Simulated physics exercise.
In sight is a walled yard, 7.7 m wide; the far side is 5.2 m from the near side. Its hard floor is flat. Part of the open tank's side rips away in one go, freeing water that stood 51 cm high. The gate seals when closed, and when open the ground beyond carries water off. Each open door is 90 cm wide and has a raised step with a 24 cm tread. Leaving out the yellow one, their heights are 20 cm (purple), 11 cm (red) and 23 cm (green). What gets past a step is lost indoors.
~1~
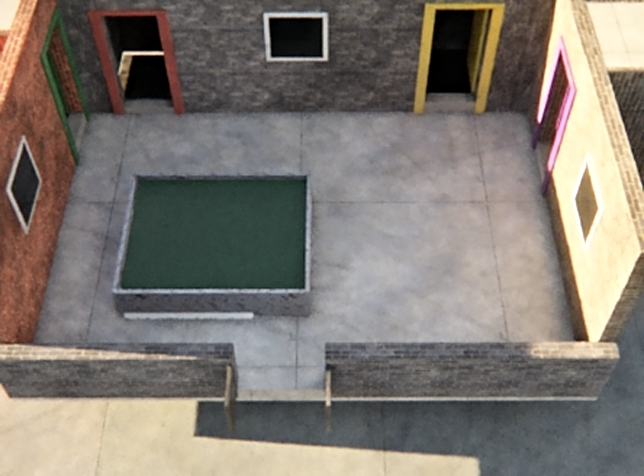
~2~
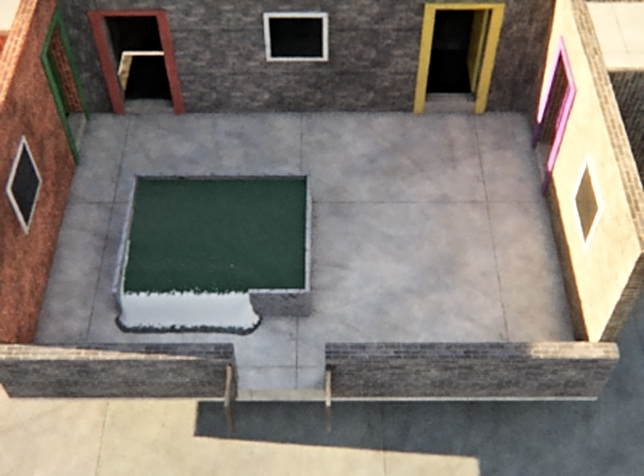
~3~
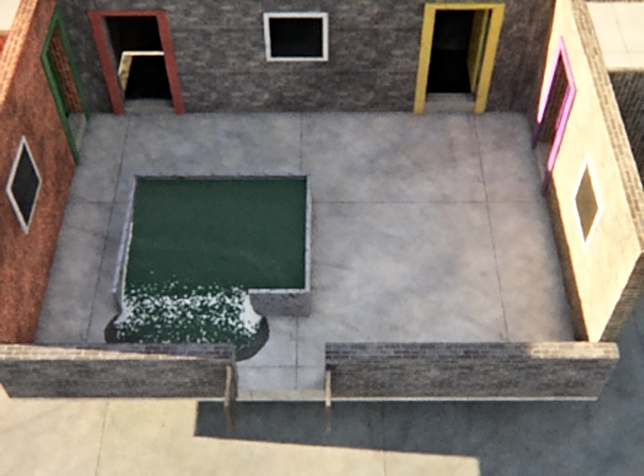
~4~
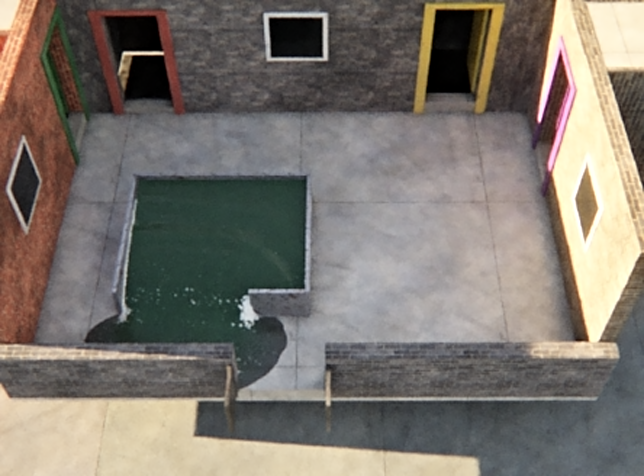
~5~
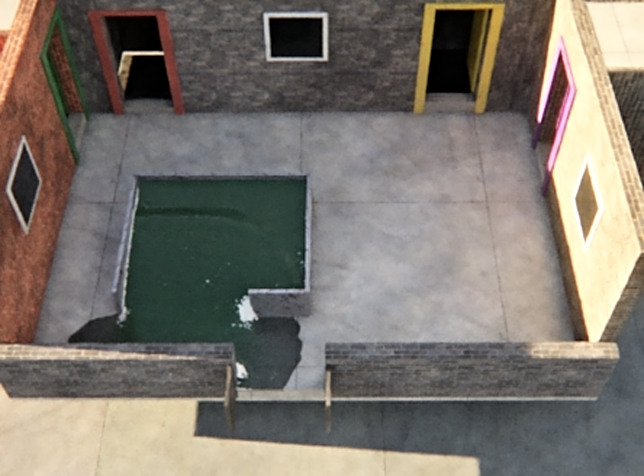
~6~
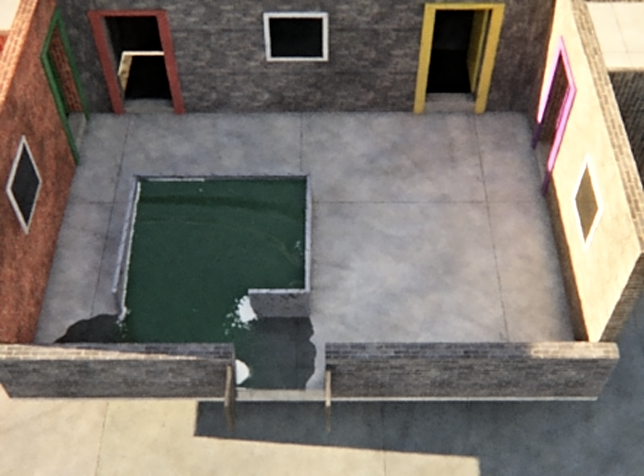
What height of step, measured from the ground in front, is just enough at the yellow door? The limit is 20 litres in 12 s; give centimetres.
At least 5 cm or so.
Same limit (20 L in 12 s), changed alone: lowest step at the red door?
Roughly 18 cm at red.
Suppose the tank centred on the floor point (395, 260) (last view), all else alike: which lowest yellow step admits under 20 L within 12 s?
Then roughly 9.0 cm.
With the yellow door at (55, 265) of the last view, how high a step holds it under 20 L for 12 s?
About 8.0 cm.
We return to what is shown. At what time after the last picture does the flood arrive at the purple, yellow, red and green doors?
Arrival: Purple 4.5 s, yellow 6.0 s, red 2.6 s, green 2.0 s.
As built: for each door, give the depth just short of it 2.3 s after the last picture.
Depths in cm: Purple 0, yellow 0, red 0, green 3.
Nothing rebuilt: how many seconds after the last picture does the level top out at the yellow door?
Near 10.5 s.
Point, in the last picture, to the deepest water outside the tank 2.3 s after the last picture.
Near (27, 374).
Then, 0.7 s after the last picture water covers 10 % of the floor, deepest (44 cm) near (184, 362); it has not reached the yellow door.
Then, 2.3 s after the last picture water covers 40 % of the floor, deepest (36 cm) near (27, 374); it has not reached the yellow door.
Then, 11.3 s after the last picture water covers 95 % of the floor, deepest (10 cm) near (536, 249); 8 cm at the yellow door, 0 litres in over its 22 cm step.
At the yellow door as built, the water peaked near 9 cm, 10.3 s after the last picture.
With a step of 4.5 cm, 26 litres would have come in within the 12 s; with 5.5 cm, 15 litres. So under 20 litres takes about 5 cm.
